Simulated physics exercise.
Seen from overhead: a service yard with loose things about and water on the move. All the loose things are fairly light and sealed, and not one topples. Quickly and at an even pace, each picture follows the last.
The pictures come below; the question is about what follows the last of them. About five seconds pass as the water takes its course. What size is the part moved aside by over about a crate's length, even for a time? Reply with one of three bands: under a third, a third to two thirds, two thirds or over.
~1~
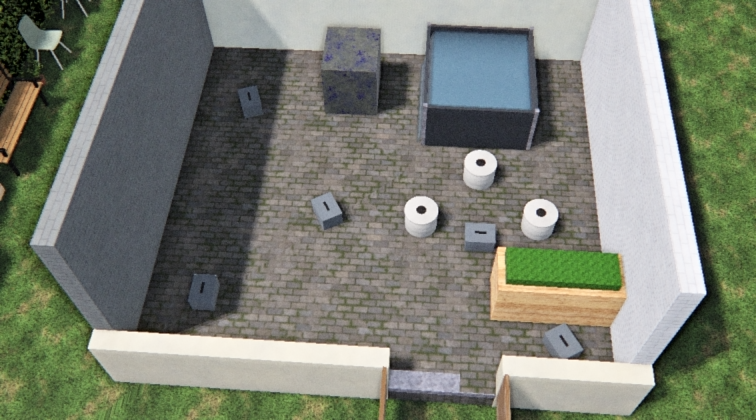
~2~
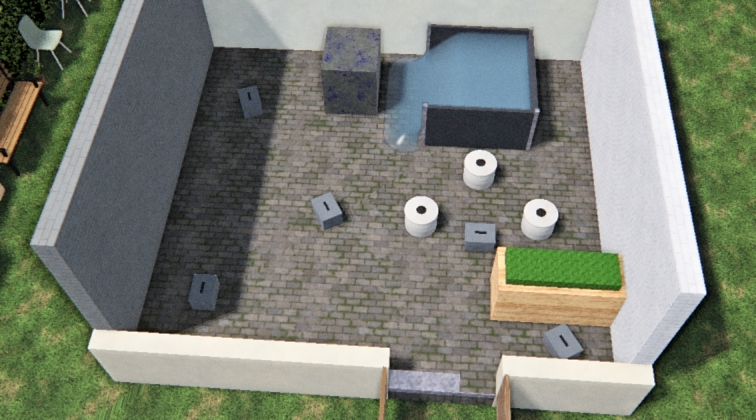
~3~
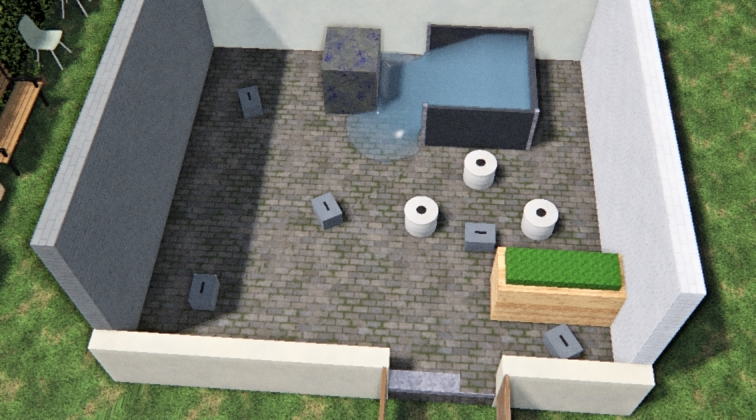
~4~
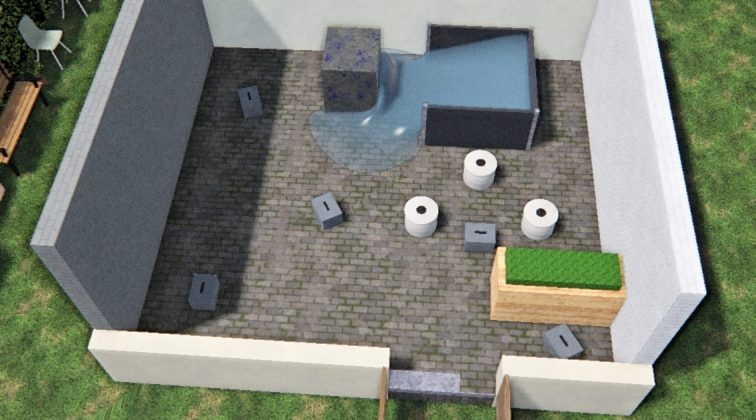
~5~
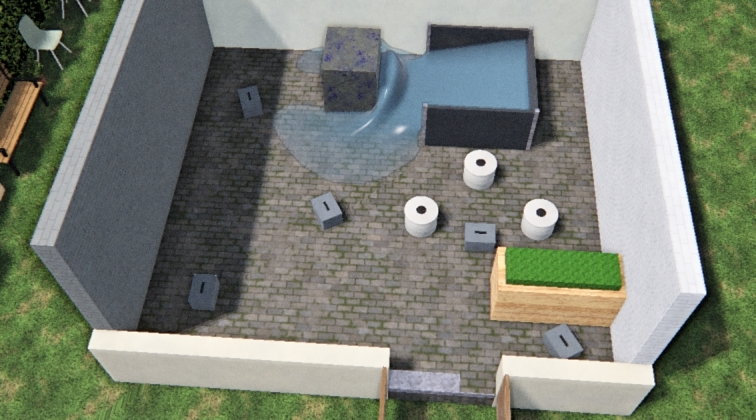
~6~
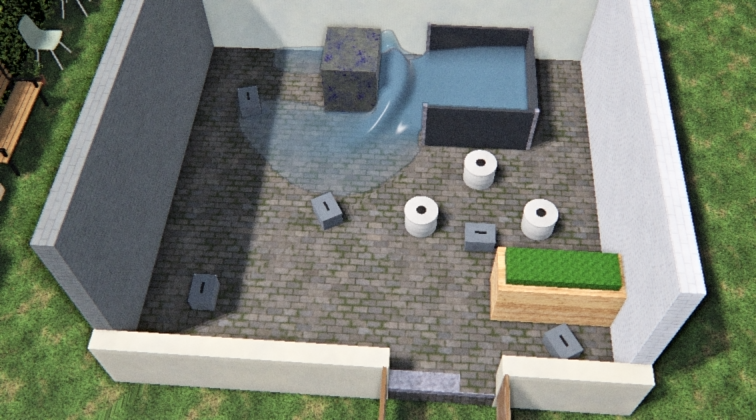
A third to two thirds.
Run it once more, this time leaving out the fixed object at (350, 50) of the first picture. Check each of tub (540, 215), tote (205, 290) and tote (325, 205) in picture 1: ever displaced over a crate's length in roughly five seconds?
Well, the first stayed in place, the second was pushed clear, and the third was pushed clear.
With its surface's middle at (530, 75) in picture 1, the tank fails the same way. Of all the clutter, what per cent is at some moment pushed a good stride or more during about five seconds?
Estimate: Approx. 50 %.
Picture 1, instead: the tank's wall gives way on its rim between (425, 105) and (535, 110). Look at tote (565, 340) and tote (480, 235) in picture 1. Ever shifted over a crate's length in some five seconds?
The first one stopped short; the second one went the full distance.
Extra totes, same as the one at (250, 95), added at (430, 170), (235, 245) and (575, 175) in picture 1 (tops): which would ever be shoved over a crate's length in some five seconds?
The answers, in order, are remains nearby, displaced a stride and displaced a stride.
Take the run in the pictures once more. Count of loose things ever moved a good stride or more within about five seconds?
By my count, 3.
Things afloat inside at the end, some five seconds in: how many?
The answer would be 3.
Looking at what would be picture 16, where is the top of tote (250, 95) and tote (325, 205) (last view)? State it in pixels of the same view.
Estimated: (214, 95); (286, 338).
A moment on, 1 of 8 are well off their spots; 0 afloat.
Next, 3 of 8 are well off their spots; 1 afloat.
Later, 3 of 8 are well off their spots; 3 afloat.
In the end, 3 of 8 are well off their spots, and 3 have been at some point; 3 afloat.
